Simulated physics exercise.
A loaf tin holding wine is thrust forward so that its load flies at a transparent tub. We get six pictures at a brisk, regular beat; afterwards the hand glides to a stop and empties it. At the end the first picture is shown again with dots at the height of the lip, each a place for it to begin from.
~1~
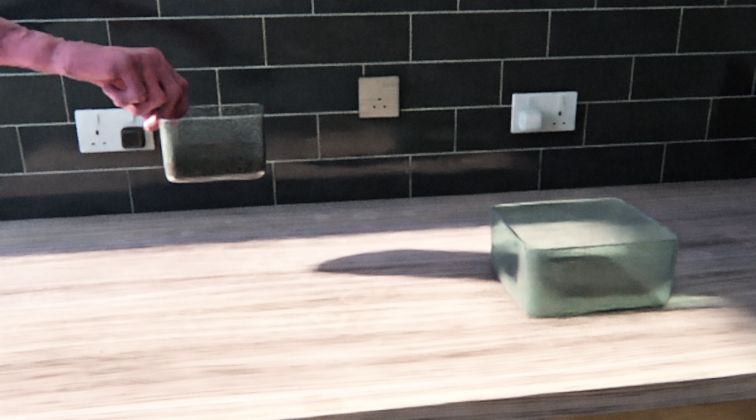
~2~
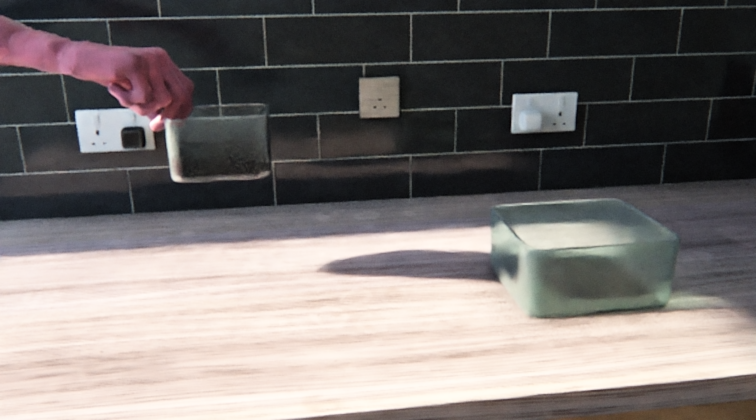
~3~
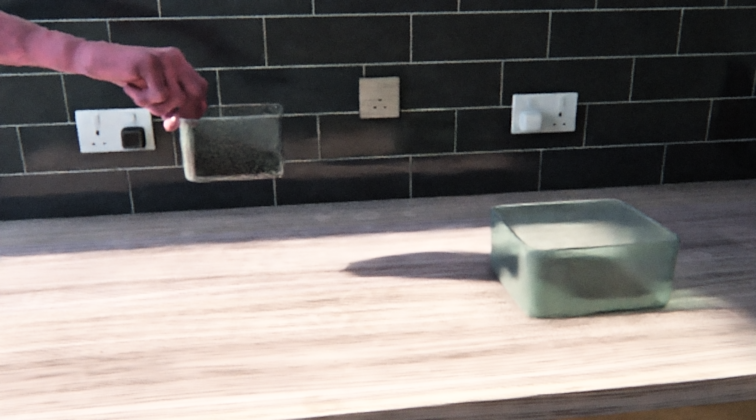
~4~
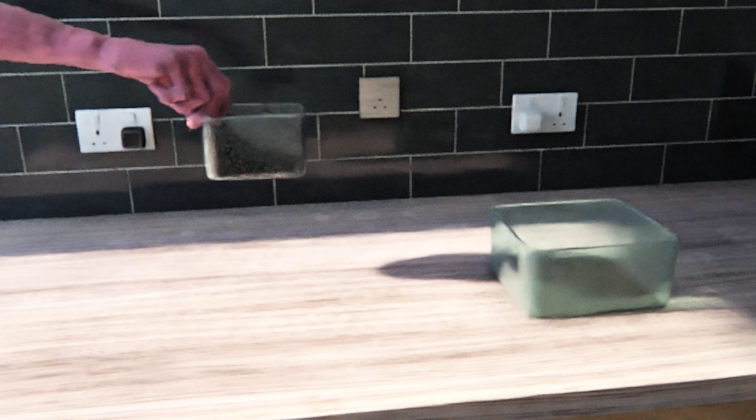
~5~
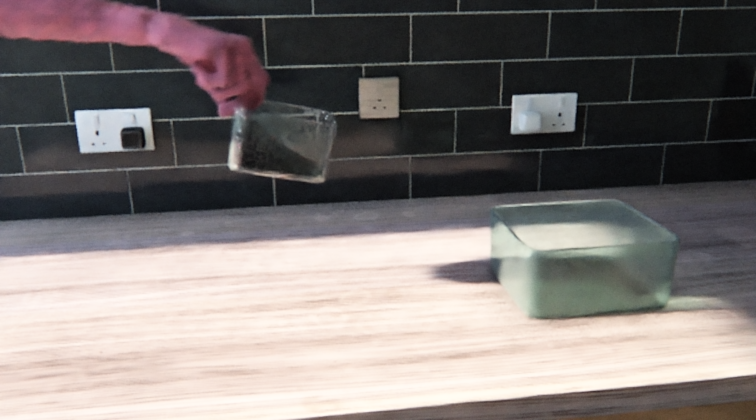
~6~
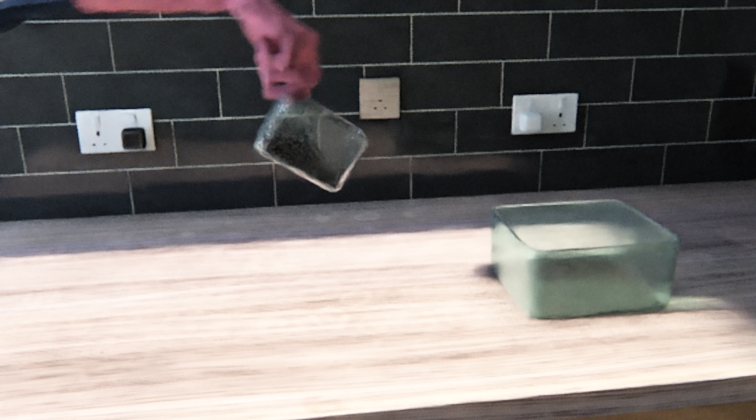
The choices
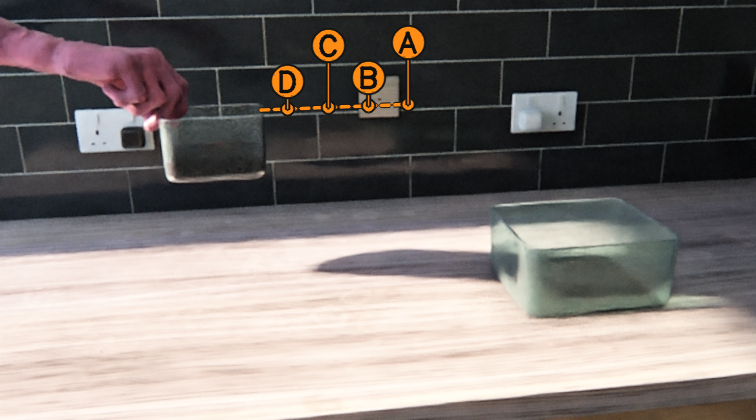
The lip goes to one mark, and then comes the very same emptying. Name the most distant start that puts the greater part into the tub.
Choose D.
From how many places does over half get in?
All four.
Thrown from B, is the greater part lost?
No.
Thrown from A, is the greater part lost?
No.
On the marked copy, A at (408, 104); B at (368, 105); C at (328, 107); D at (287, 109).
Choosing A, about 65 % lands in the tub, 4 % falls short and 31 % goes beside or beyond.
Choosing B, about 87 % lands in the tub, 8 % falls short and 5 % goes beside or beyond.
Choosing C, about 86 % lands in the tub, 12 % falls short.
Choosing D, about 71 % lands in the tub, 20 % falls short and 9 % goes beside or beyond.
